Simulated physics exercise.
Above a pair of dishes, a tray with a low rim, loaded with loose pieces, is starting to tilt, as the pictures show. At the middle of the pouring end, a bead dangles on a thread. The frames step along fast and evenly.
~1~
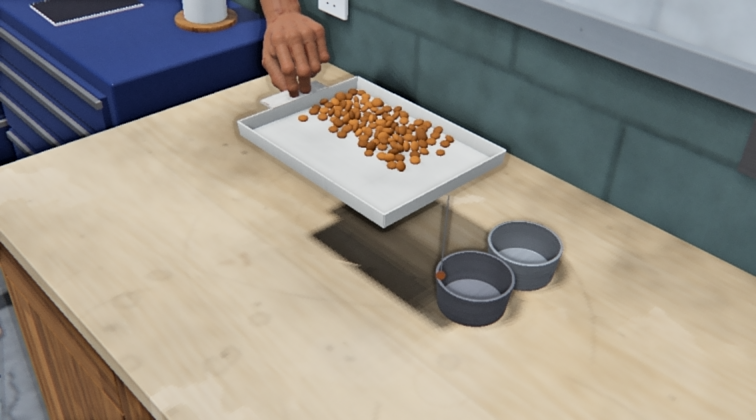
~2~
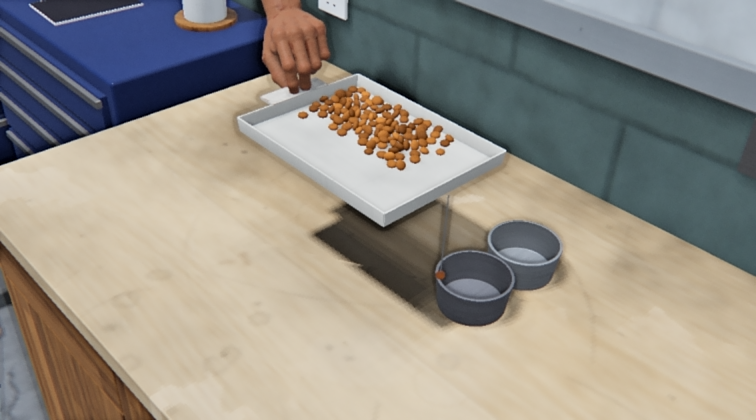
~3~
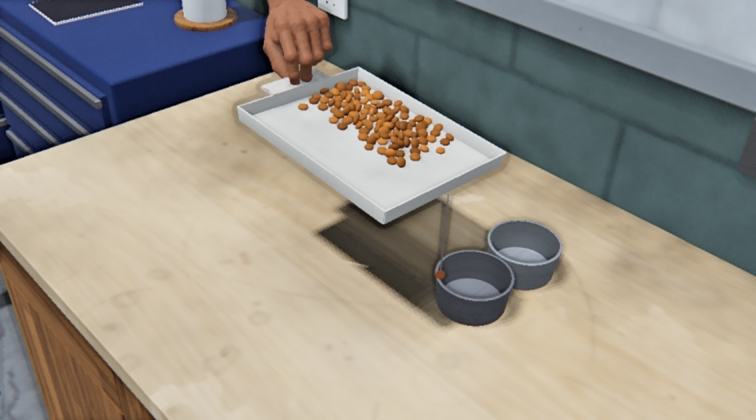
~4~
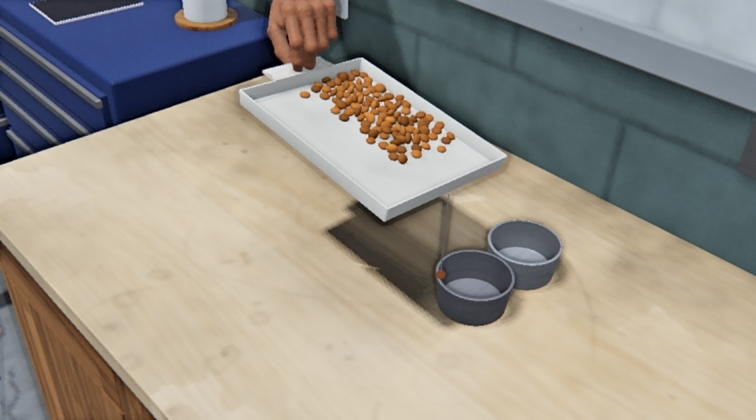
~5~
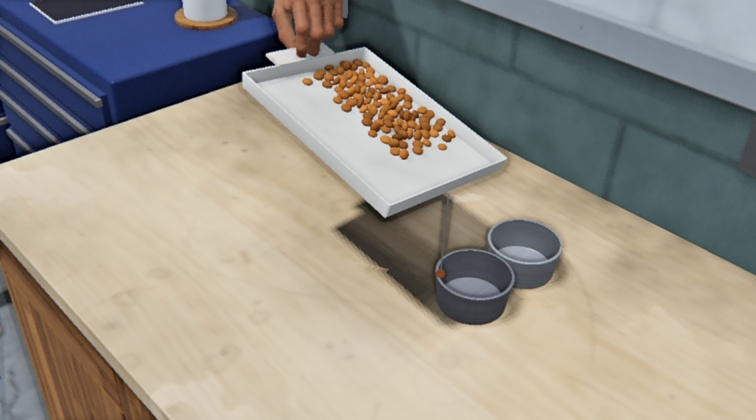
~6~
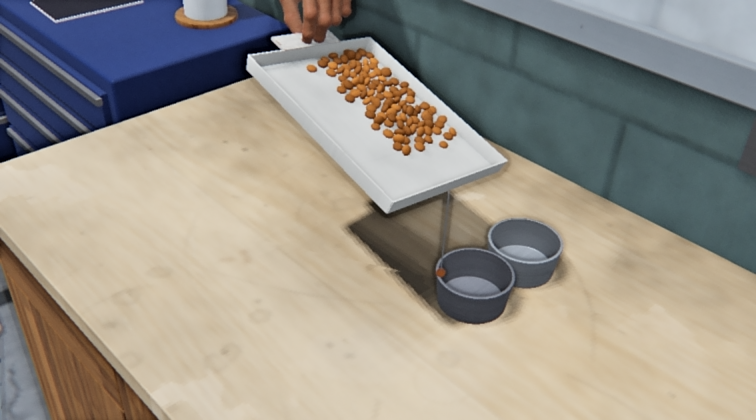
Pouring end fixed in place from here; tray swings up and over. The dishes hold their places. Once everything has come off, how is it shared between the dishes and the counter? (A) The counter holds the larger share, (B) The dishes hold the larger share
The dishes hold the larger share.
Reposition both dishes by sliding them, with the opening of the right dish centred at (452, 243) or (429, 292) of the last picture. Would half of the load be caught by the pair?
At place one the minor share; at place two the minor share.
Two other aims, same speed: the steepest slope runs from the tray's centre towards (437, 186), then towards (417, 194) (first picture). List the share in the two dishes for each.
Roughly 30 % in the first case and 10 % in the second.
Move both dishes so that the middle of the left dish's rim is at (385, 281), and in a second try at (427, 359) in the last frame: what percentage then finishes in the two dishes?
Roughly 10 % and 0 %.
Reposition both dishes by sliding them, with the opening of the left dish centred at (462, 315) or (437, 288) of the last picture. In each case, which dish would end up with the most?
Try 1: The dish to the right; try 2: The dish to the right.
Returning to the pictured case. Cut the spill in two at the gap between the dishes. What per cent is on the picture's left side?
Roughly 50 in a hundred.
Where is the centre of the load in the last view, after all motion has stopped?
Close to (486, 288).
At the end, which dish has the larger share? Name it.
Winning side: Left of the pair.
Just after the last frame, tray tipped steeply; almost all on the tray; just a few in the air.
A moment on, tray tipped right over; roughly a third on the tray; roughly a quarter in the left dish; roughly a quarter in the right dish; about a tenth outside both; about a tenth in the air.
Further on, tray tipped past a quarter turn; roughly half in the left dish; roughly a quarter in the right dish; roughly a quarter outside both; just a few in the air.
When it is over, tray tipped past a quarter turn; roughly half in the left dish; roughly a quarter in the right dish; roughly a quarter outside both.
